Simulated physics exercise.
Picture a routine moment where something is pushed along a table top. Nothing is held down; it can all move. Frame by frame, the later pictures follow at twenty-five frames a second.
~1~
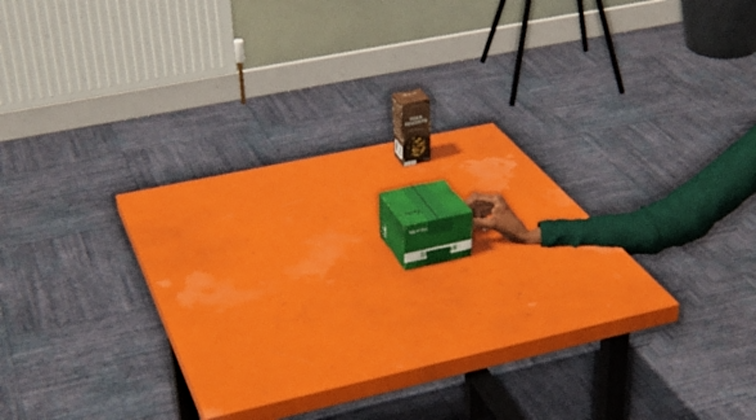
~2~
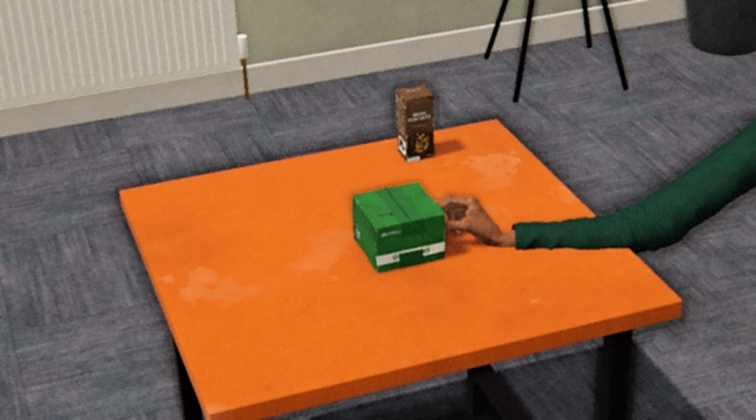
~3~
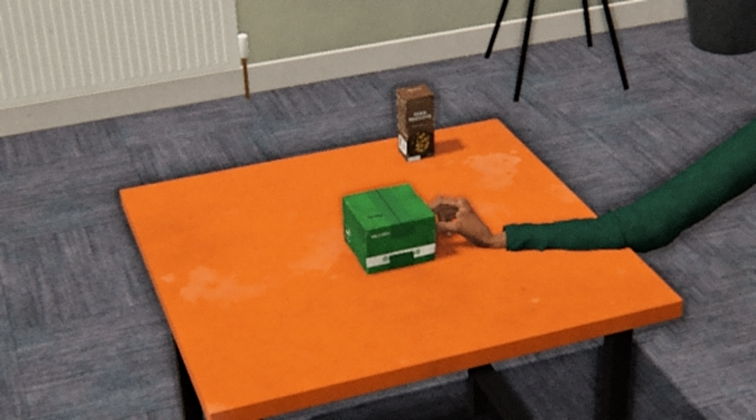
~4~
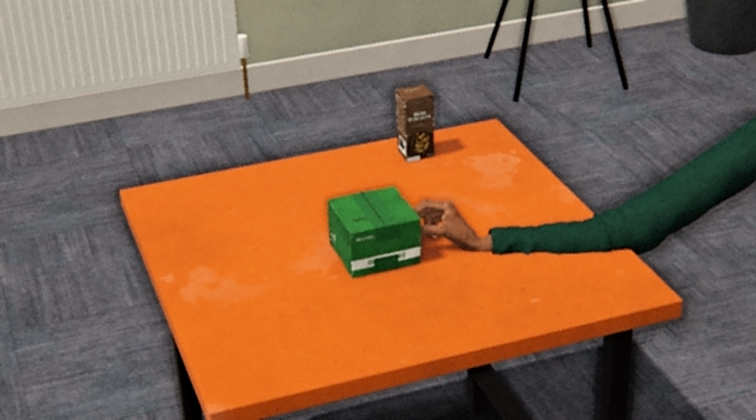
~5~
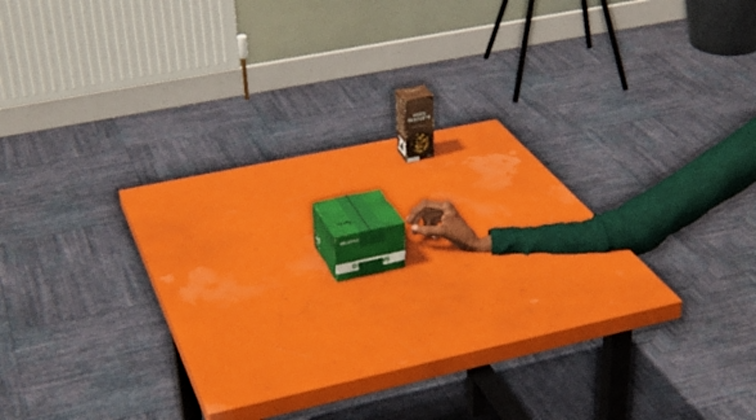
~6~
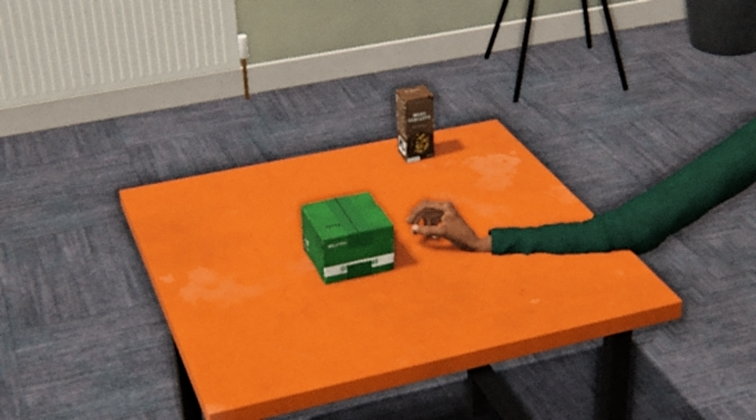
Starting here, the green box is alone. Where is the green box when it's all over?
Doesn't make it off.
Then, 0.10 s after the last picture, green box slid a little near (333, 240).
Then, 0.60 s after the last picture, green box slid a little near (332, 241).
Then, 1.20 s after the last picture, green box resting near (330, 240).
At rest, moved from the start, green box. Seen from the same camera at the end, green box near (332, 240).
